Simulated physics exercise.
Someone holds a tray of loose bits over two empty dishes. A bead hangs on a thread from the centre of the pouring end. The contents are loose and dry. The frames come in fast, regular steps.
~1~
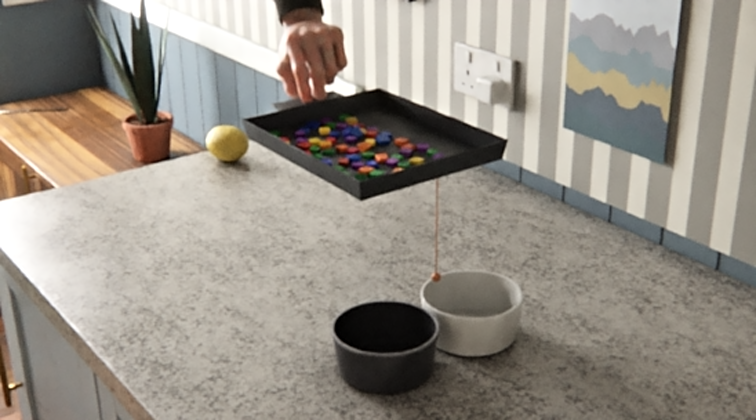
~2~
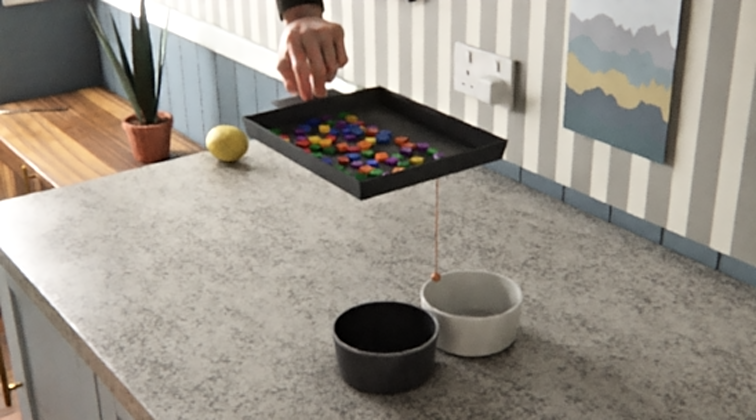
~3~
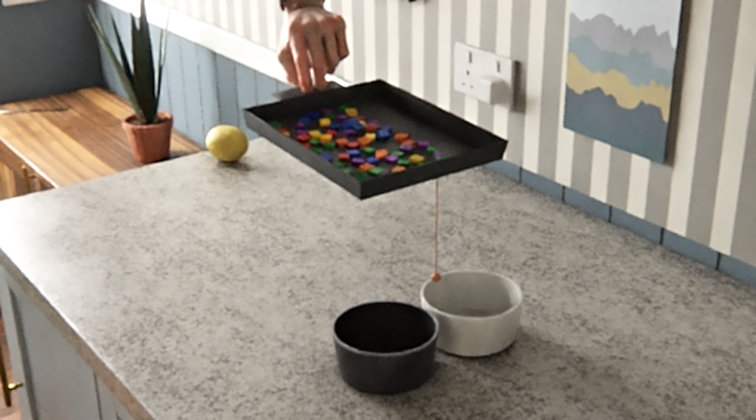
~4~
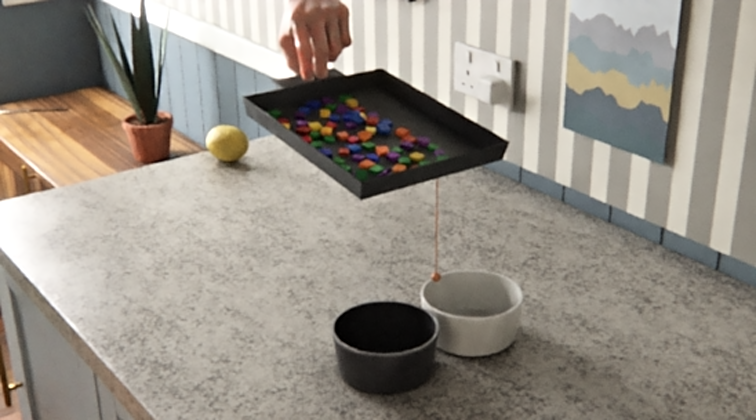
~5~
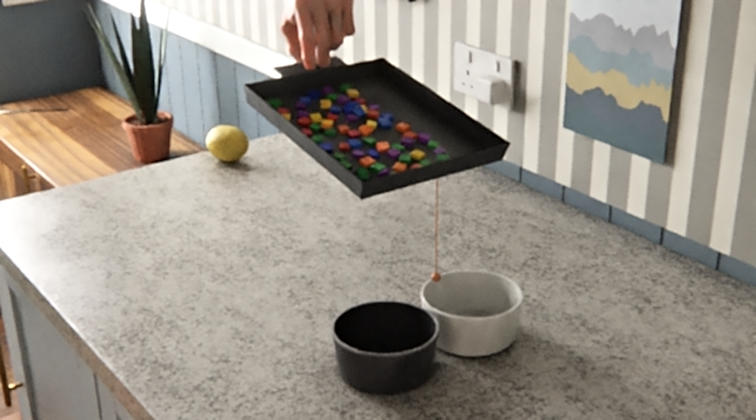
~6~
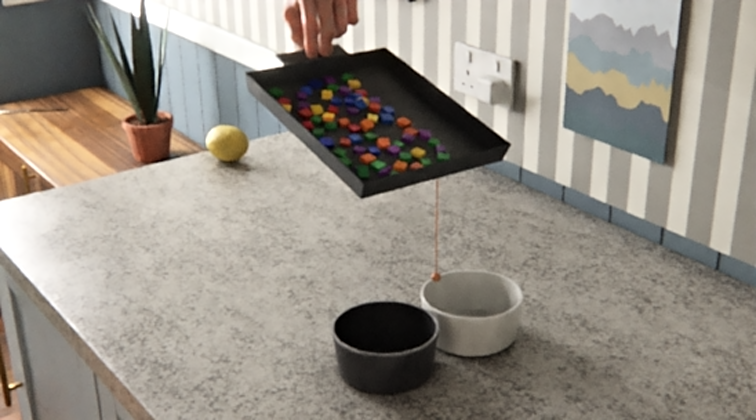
A hand slowly raises the back of a black tray of colourful pieces above two bowls.
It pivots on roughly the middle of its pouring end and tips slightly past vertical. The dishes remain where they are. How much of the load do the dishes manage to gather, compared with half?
They gather more than half of it.
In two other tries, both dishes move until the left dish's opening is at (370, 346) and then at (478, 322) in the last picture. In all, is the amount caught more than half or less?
Result, first setup: The bulk; second setup: The bulk.
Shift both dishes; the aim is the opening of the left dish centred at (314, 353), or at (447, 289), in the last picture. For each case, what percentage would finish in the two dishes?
First 30 per cent, second 30 per cent.
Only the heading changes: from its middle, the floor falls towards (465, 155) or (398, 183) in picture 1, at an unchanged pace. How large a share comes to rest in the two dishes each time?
20 and 90 per cent, in that order.
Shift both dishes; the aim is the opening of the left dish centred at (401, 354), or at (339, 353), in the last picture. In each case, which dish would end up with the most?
The dish at right, then the dish at right.
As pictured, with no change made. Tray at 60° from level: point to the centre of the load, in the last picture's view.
Load centre: Approx. (420, 148).
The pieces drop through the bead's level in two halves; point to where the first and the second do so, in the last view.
Half one: (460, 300), half two: (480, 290).
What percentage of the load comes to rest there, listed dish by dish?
I'd say the left dish holds some 20 % and the right dish some 50 %.
Soon, tray tipped steeply; nearly all on the tray; a stray few in the air.
A while on, tray tipped past a quarter turn; most on the tray; a stray few in the left dish; a stray few outside both; a small part in the air.
Towards the end, tray tipped past a quarter turn; about a quarter in the left dish; about half in the right dish; about a third outside both.
Finally, tray tipped past a quarter turn; about a quarter in the left dish; about half in the right dish; about a third outside both.
